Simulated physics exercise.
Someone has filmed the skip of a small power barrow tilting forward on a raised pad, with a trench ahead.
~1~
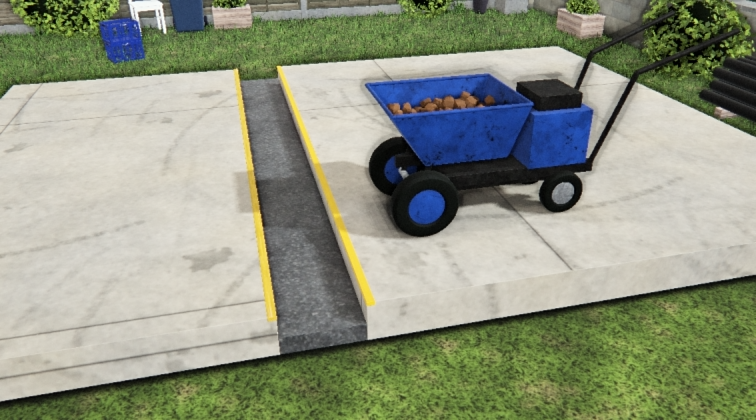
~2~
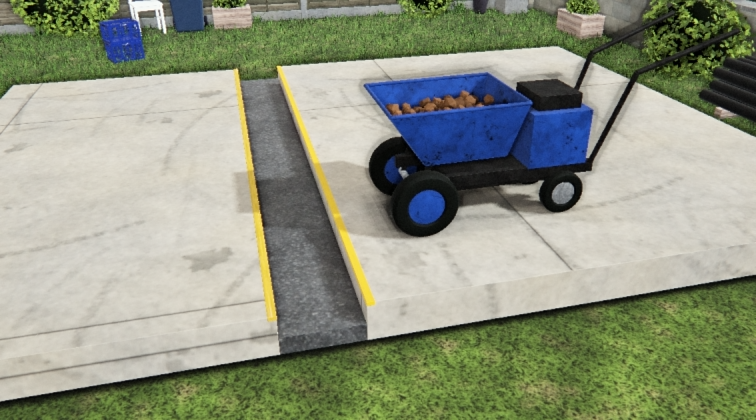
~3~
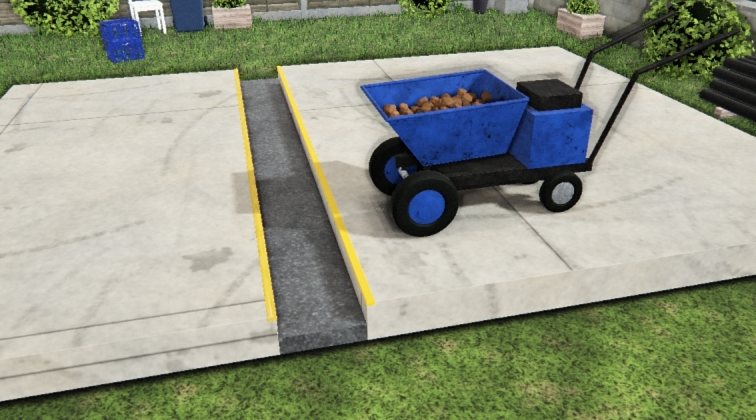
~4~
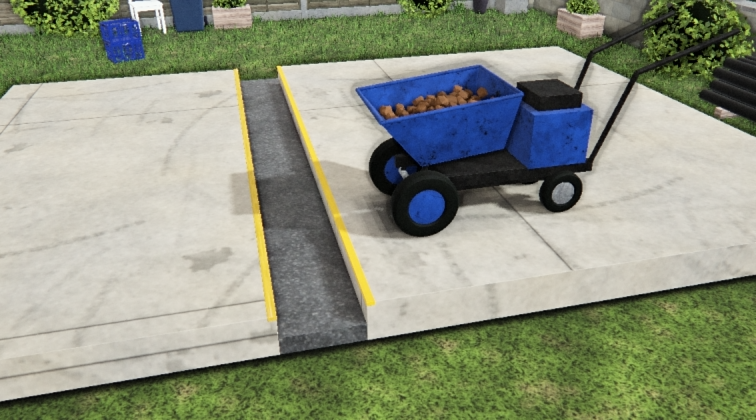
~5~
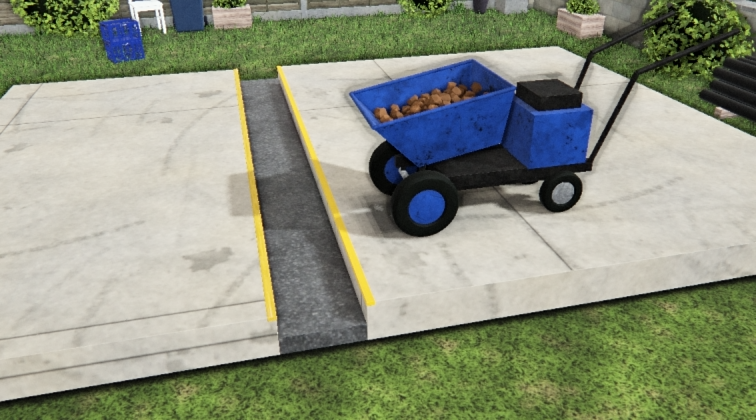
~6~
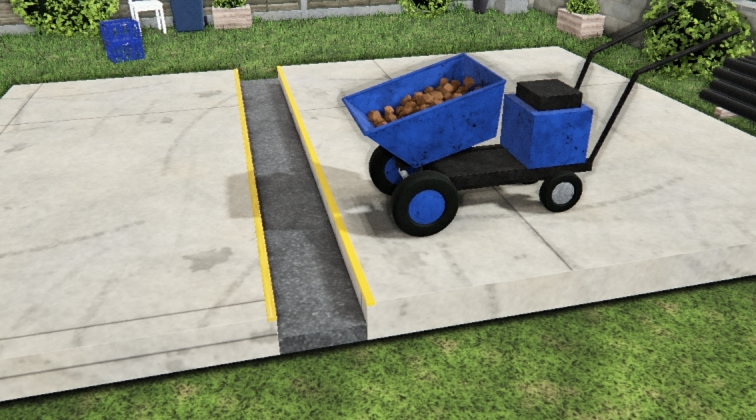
The blue skip of a small barrow, loaded with brown clods, sat level beside a shallow trench edged in yellow, then slowly tilted forward to the left while its wheels stayed put.
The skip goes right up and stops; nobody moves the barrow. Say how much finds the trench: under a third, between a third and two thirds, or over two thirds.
In the trench: Over two thirds.
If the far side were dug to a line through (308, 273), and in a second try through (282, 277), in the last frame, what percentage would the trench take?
Roughly 40 per cent, and 90 per cent.
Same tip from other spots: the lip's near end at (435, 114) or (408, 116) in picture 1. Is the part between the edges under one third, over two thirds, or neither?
The first try: Beyond two thirds. The second: More than two thirds.
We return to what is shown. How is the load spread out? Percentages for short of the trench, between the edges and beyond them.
About: Short 0, between 100, beyond 0 per cent.
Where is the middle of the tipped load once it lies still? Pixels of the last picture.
At about (297, 235).
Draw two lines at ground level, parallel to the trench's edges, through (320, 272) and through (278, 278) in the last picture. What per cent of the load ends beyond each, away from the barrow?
Roughly 70 per cent, and 10 per cent.
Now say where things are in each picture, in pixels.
In the first picture, lip of the skip at (392, 118), level; top of the load at (462, 114), clay clods; first edge of the trench at (357, 266); far edge at (266, 279), the trench nearly as wide as the skip, and shallow for its width.
In the second picture, lip of the skip at (391, 118), level; top of the load at (461, 113).
In the third picture, lip of the skip at (387, 120), tipped barely; top of the load at (459, 112).
In the fourth picture, lip of the skip at (381, 123), tipped a little; top of the load at (464, 111).
In the fifth picture, lip of the skip at (374, 128), tipped a little; top of the load at (458, 108).
In the sixth picture, lip of the skip at (365, 134), tipped clearly; top of the load at (465, 97); first edge of the trench at (357, 266); far edge at (266, 279).
Soon, skip tipped steeply; all in the skip.
A while on, skip tipped steeply; most in the skip; a small part in or heaped over the trench.
Towards the end, skip tipped right over; about a quarter in the skip; most in or heaped over the trench; a stray few beyond it.
Finally, skip tipped right over; nearly all in or heaped over the trench; a stray few beyond it.
